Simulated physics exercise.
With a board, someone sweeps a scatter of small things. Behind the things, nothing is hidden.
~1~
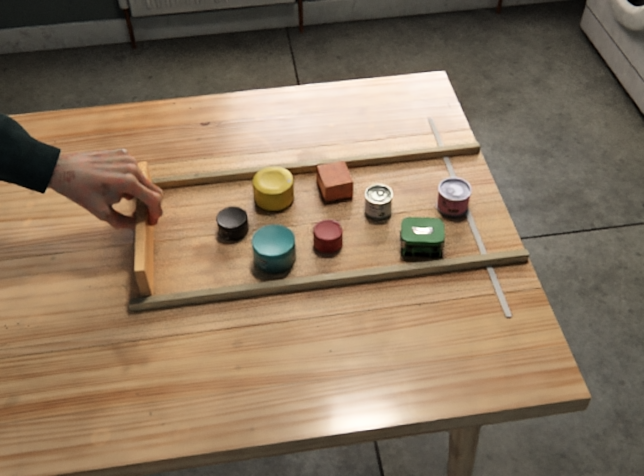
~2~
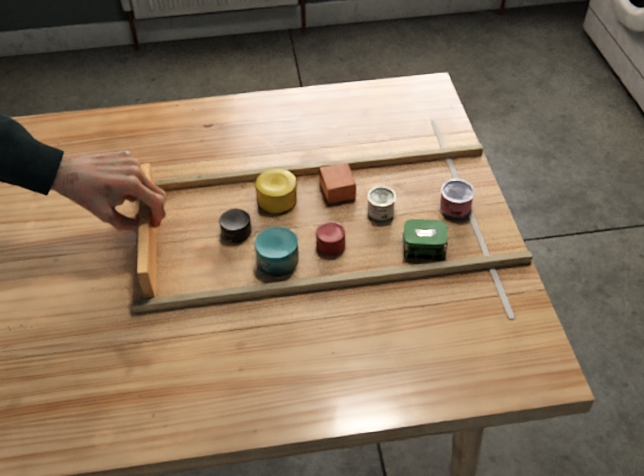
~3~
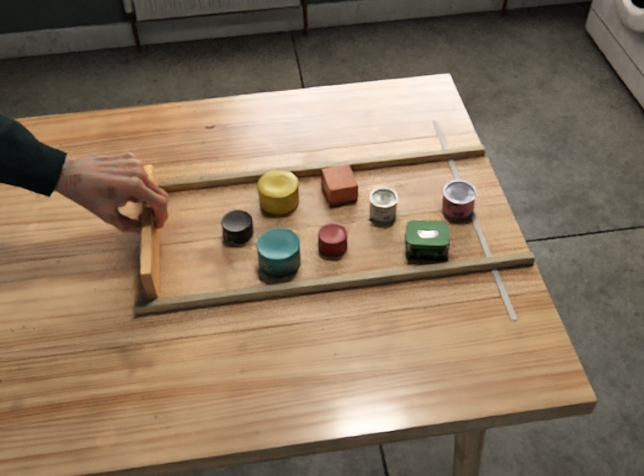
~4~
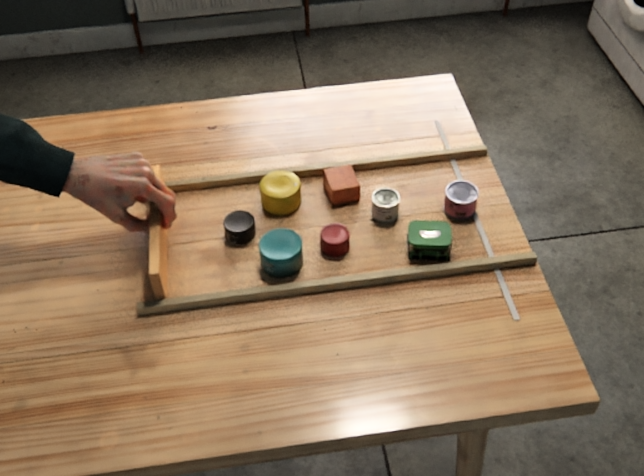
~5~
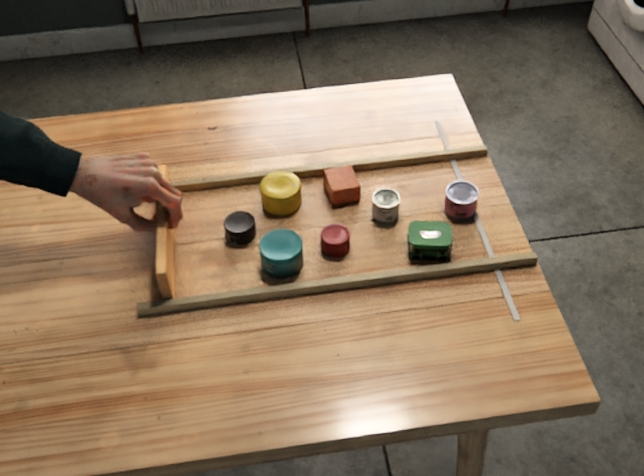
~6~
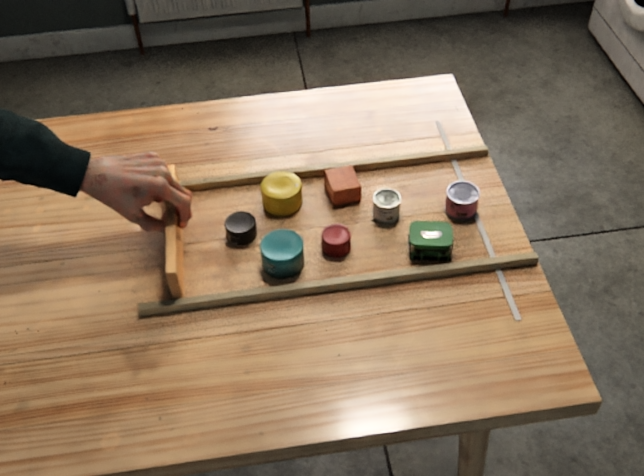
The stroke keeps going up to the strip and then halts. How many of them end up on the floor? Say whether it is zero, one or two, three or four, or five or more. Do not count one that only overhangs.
The count that falls off is between three and four.
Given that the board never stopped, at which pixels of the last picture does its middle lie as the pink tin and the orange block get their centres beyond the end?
For the pink tin, about (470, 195); for the orange block, about (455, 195).
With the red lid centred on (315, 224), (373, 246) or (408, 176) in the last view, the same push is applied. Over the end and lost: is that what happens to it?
Result for the red lid, in order - saved; not saved; not saved.
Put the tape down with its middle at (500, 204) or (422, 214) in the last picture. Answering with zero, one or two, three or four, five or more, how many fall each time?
First tape: Five or over; second tape: None at all.
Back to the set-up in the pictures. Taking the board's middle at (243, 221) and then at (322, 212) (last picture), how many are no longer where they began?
1 at one spot and 5 at the other.
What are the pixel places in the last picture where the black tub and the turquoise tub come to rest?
About (485, 193), and about (510, 235).
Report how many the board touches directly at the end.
Total: 4.
A little later, none off yet; pink tin at rest near (462, 201); green case at rest near (430, 241); white pot at rest near (387, 206).
Next, none off yet; pink tin at rest near (462, 201); green case moving near (434, 241); white pot moving near (393, 204).
Later still, none off yet; pink tin shifted about its own width near (485, 203); green case shifted well along near (501, 236); white pot shifted well along near (463, 188).
When it is over, the number that fall off is three or four; down, orange block, white pot, green case and pink tin.
